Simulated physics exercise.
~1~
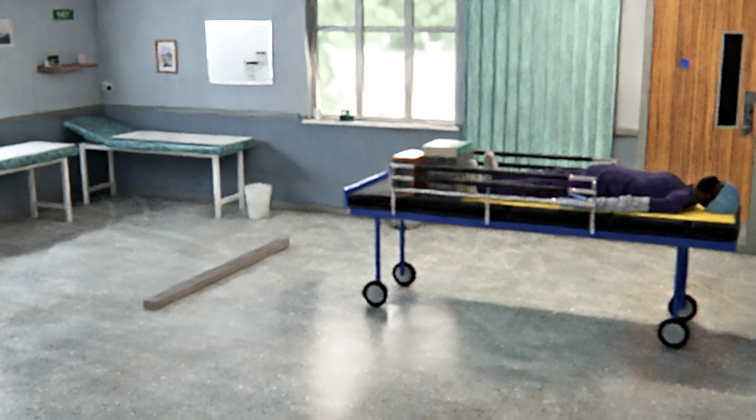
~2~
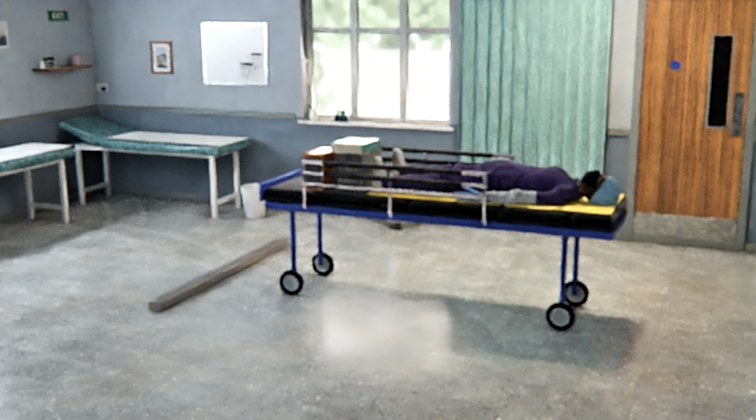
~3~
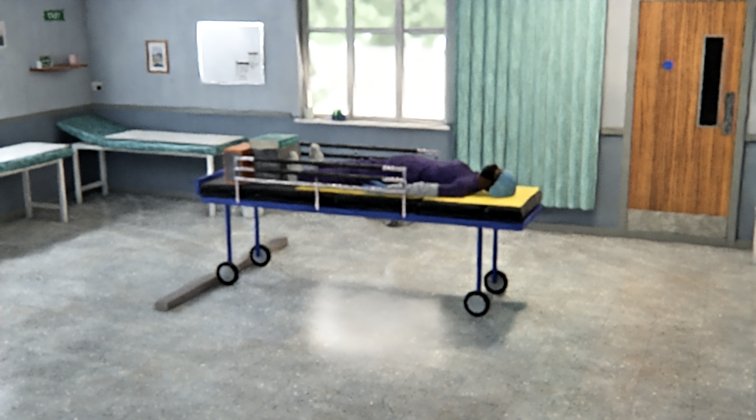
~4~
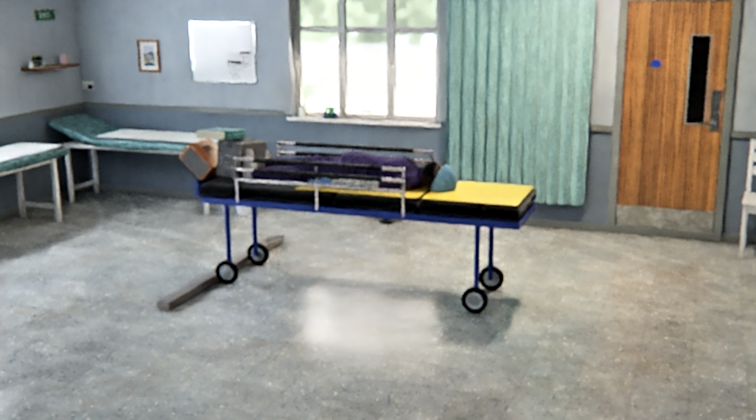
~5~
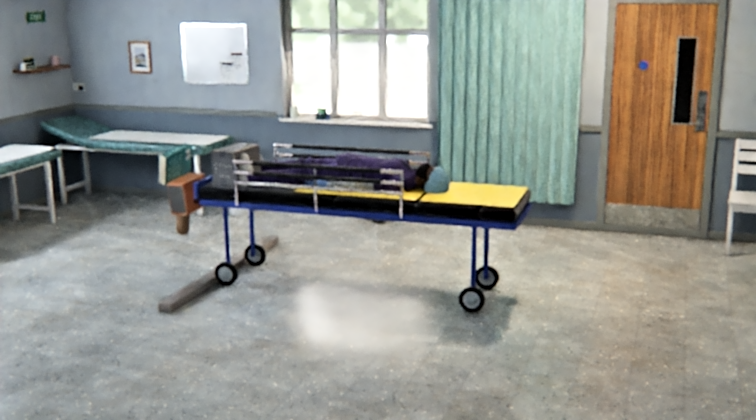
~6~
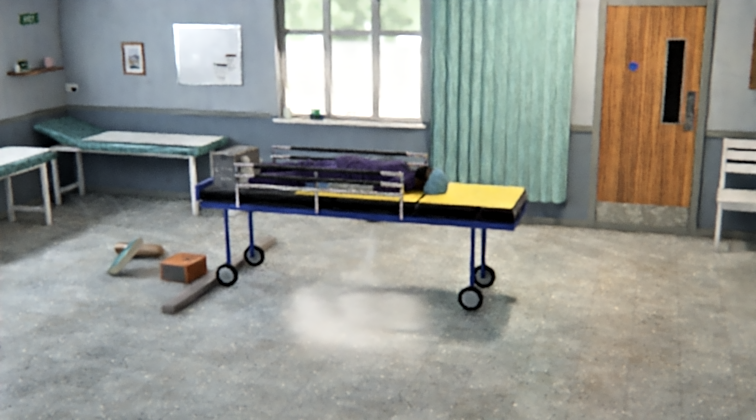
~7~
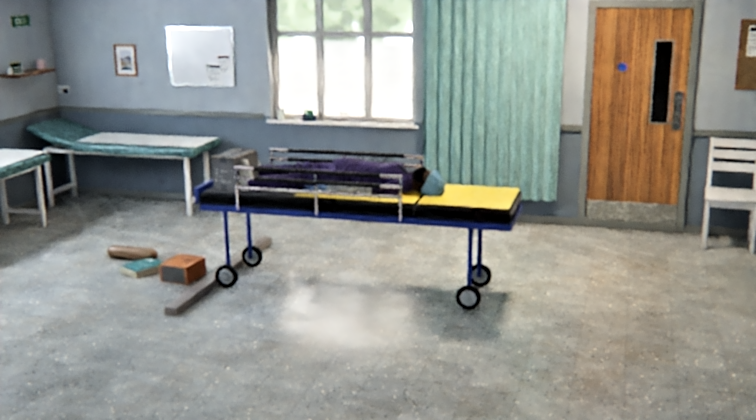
The video shows a gurney carrying a limp person and several objects rolling left across a room until it stops at a sill on the floor. The person and load slide toward the left end, and an orange box and other items fall off, while a grey bag stays aboard.
